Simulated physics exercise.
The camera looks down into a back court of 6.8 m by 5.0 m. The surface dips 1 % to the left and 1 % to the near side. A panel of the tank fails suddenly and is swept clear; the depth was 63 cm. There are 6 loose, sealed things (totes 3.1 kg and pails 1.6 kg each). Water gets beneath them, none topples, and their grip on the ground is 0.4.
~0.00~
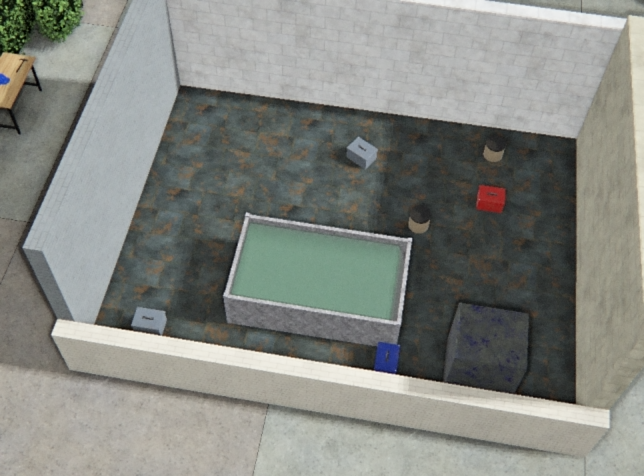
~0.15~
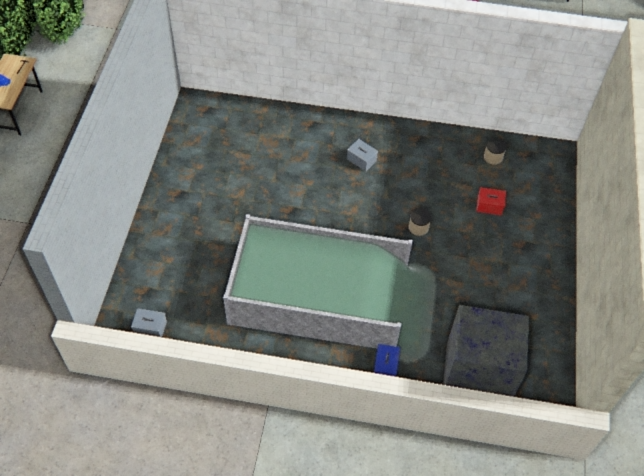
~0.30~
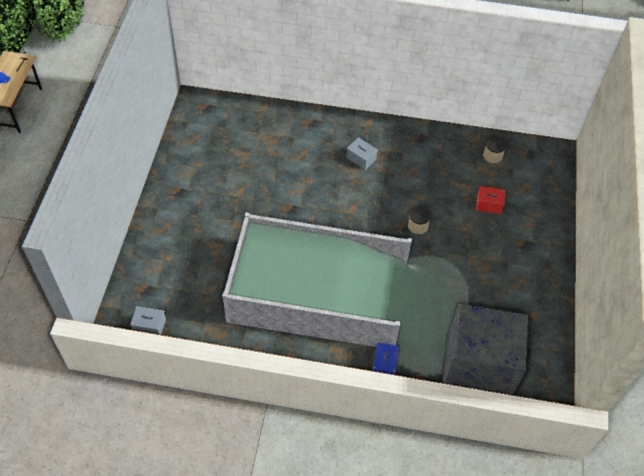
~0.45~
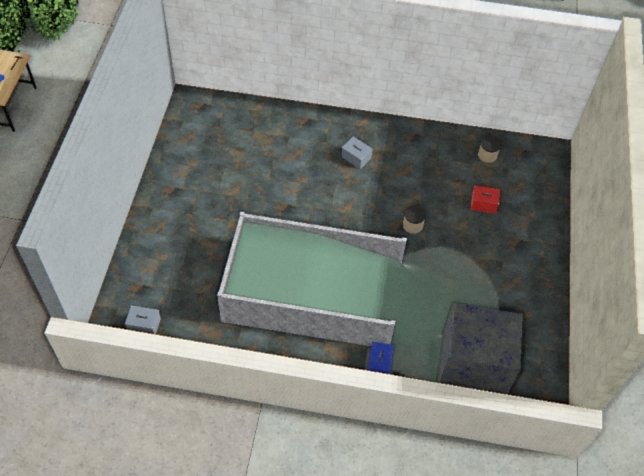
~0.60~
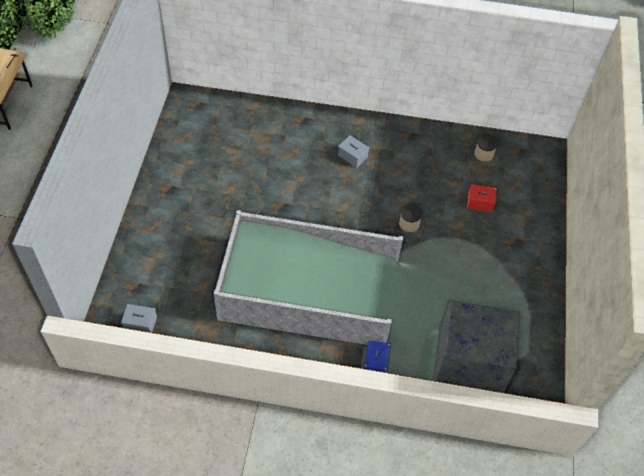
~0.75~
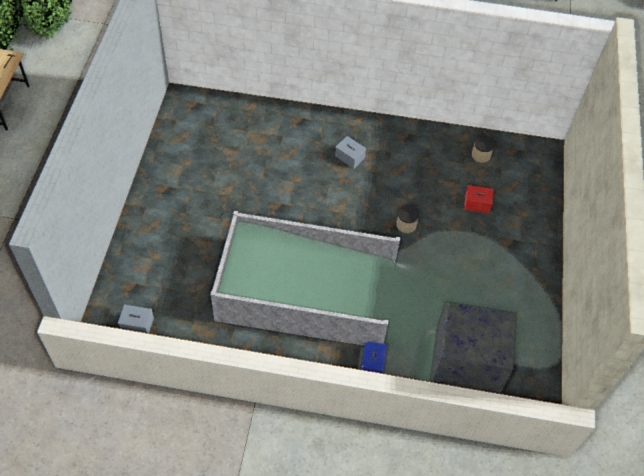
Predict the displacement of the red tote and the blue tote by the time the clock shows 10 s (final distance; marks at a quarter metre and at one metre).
Red tote gets carried off, blue tote ends far away.
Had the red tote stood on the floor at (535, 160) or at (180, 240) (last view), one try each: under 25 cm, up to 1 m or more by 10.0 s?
In that order: It travels far; it travels far.
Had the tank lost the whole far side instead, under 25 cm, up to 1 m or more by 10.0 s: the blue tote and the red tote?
Then the blue tote is nudged along, the red tote gets carried off.
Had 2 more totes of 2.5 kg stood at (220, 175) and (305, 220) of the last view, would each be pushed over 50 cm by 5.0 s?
In that order: Under, under.
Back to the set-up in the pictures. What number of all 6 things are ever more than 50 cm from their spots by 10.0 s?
That makes 6.
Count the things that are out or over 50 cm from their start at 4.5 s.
By then 4.
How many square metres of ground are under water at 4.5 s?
About 22 m2.
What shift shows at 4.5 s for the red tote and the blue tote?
Roughly 140 and 400 cm by then.
After 2.0 s the red tote is near (481, 186), 0.2 m from its start, aground; the blue tote is near (336, 340), 0.6 m from its start, afloat; 1 afloat.
After 4.5 s the red tote is near (397, 157), 1.4 m from its start, afloat; the blue tote is near (89, 322), 3.9 m from its start, afloat; 4 afloat.
After 7.0 s the red tote is near (204, 189), 4.3 m from its start, afloat; the blue tote is near (150, 225), 3.9 m from its start, afloat; 5 afloat.
After 10.0 s the red tote is near (168, 250), 4.8 m from its start, afloat; the blue tote is near (196, 299), 2.6 m from its start, afloat; 6 afloat.
